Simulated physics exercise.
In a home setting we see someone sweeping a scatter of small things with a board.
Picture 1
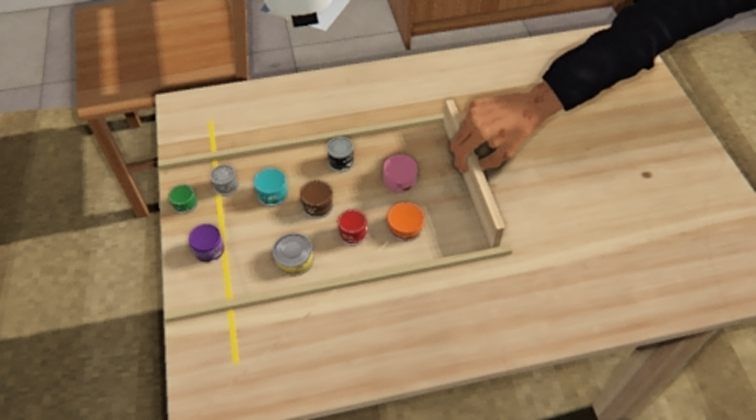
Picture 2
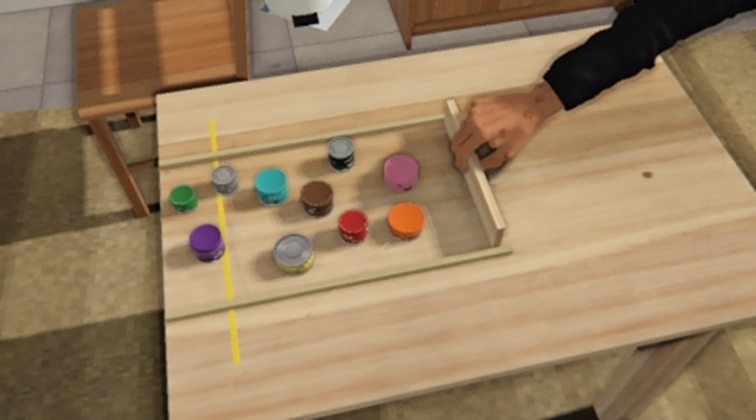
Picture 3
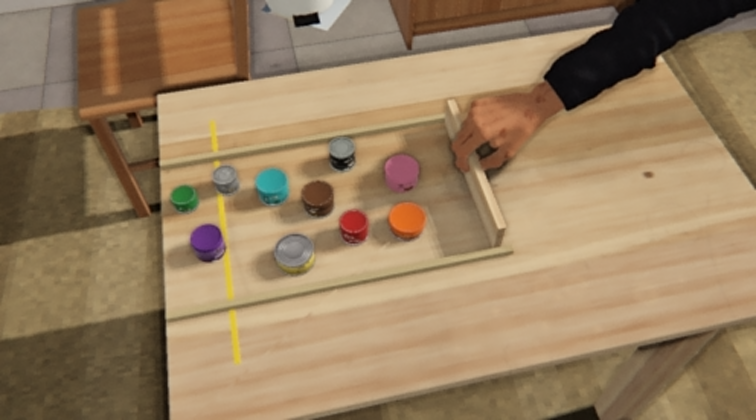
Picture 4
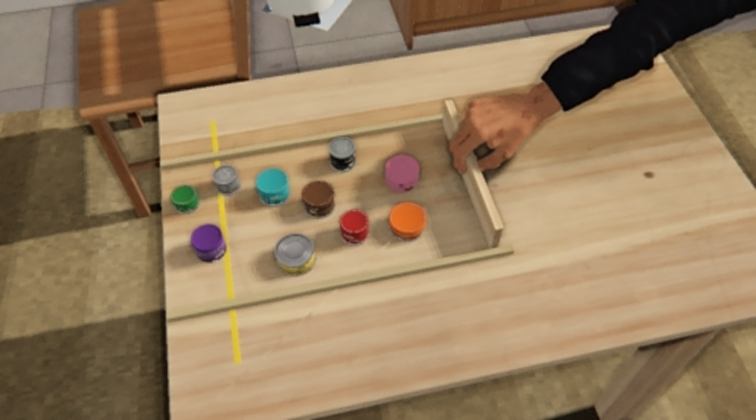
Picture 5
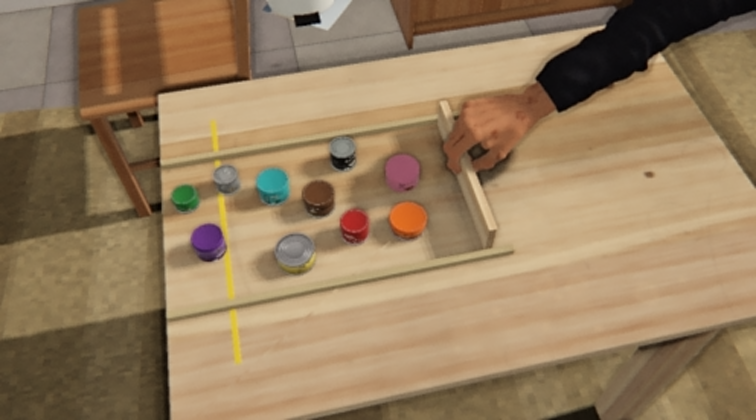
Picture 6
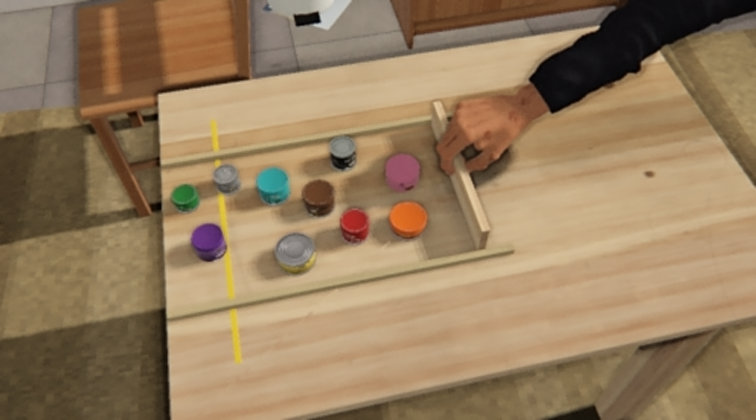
A hand holds a wooden board still beside small colourful pots, then shifts it slightly left.
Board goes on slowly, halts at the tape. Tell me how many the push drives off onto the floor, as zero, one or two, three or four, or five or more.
One or two, I think.
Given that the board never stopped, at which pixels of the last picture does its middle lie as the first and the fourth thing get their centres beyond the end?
I'd put it close to (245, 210) and later close to (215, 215).
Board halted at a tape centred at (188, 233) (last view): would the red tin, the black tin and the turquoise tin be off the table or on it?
Red tin goes off, black tin stays put, turquoise tin goes off.
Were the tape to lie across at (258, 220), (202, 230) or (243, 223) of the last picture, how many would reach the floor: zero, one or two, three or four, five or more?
Zero; five or more; zero.
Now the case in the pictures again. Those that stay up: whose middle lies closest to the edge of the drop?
Foremost: The grey pot.
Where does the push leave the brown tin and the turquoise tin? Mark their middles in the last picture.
First object: (190, 227); second object: (175, 189).
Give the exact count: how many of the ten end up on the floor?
The figure is 2, exactly.
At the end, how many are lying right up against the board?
Total: 4.
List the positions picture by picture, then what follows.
In the first frame, green pot (183, 199); purple tub (207, 244); grey pot (225, 180); board (471, 171); tape (222, 227).
In the second frame, purple tub (208, 244); red tin (353, 228).
In the third frame, grey pot (226, 180); brown tin (318, 200).
In the fourth frame, green pot (185, 199); board (470, 171).
In the fifth frame, purple tub (209, 243); turquoise tin (274, 187).
In the sixth frame, green pot (186, 199); purple tub (210, 243); grey pot (227, 180); board (458, 173); tape (224, 226).
A little later, none off yet; green pot at rest near (186, 199); purple tub at rest near (210, 243); grey pot at rest near (227, 180).
Next, none off yet; green pot at rest near (186, 199); purple tub shifted about its own width near (186, 245); grey pot shifted about its own width near (195, 173).
When it is over, the number that fall off is one or two; down, purple tub and green pot.
